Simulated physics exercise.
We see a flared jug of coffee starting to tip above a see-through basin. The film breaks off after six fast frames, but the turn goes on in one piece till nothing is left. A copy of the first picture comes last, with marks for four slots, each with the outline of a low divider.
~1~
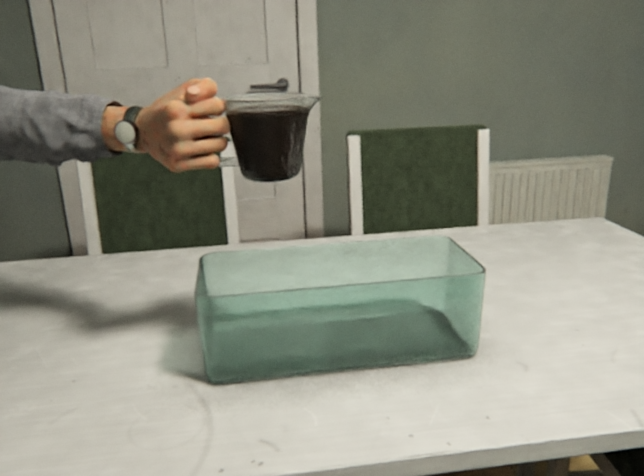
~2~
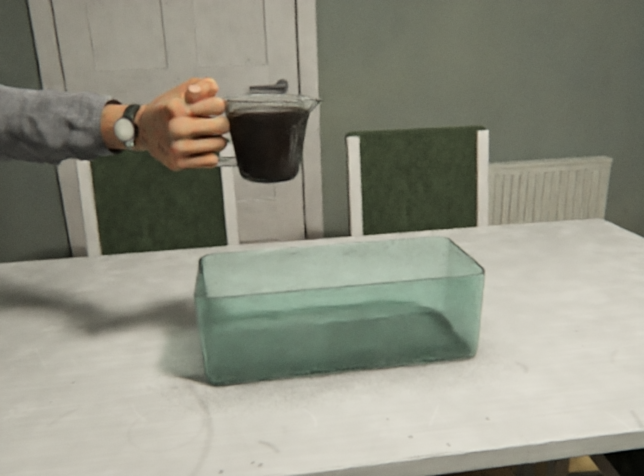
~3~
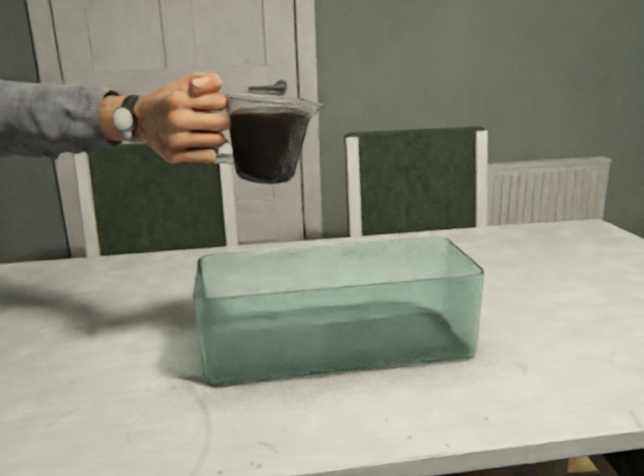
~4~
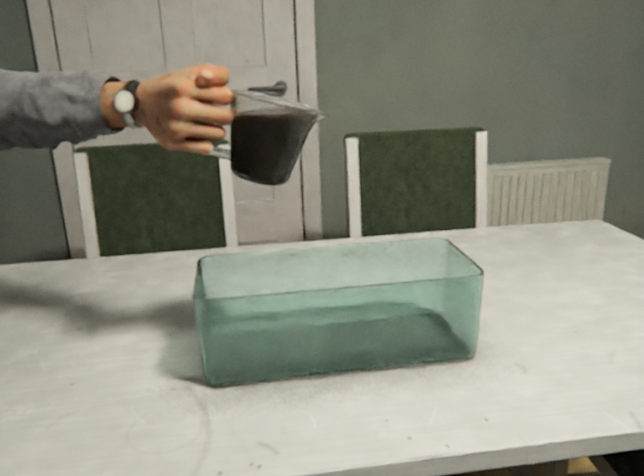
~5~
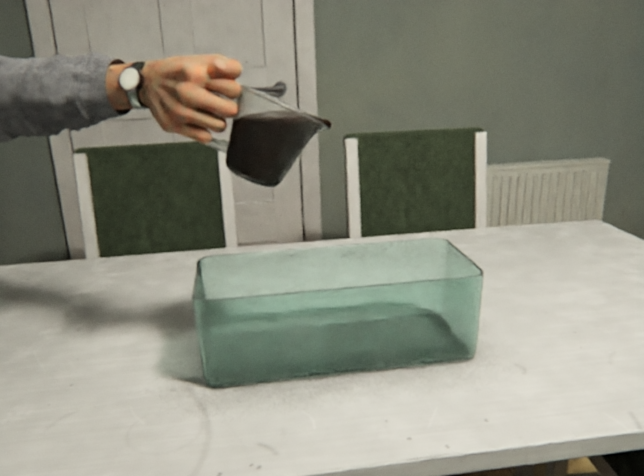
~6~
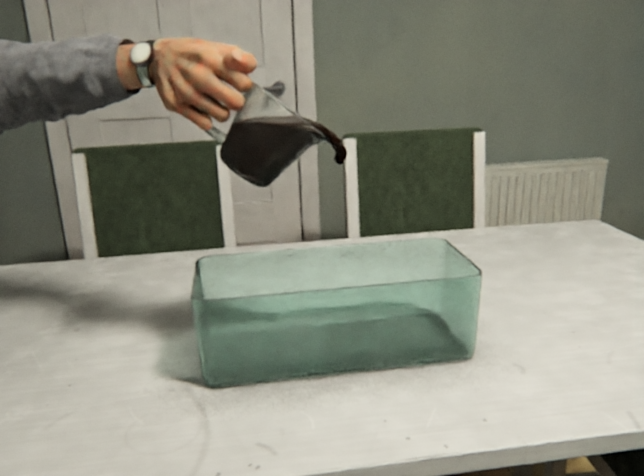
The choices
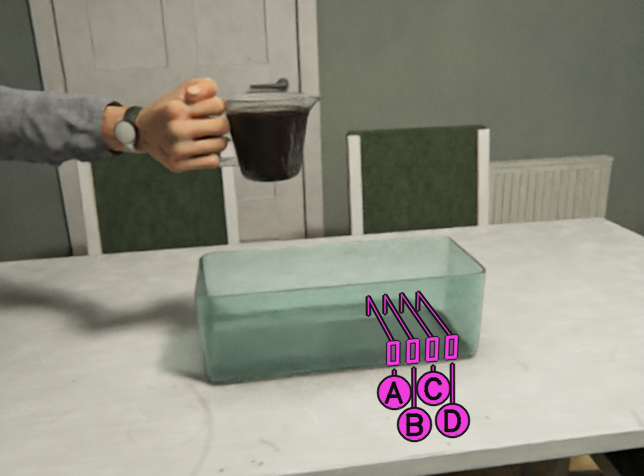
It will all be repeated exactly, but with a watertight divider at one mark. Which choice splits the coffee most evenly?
Slot A.
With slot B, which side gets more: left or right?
More ends on the left.
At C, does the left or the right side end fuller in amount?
The left side.
On the marked copy, A at (394, 370); B at (413, 368); C at (433, 366); D at (452, 364).
With A, about 58 % ends left of the wall and 39 % right of it.
With B, about 88 % ends left of the wall and 9 % right of it.
With C, about 87 % ends left of the wall and 10 % right of it; 3 % is lost outside.
With D, about 84 % ends left of the wall and 14 % right of it.
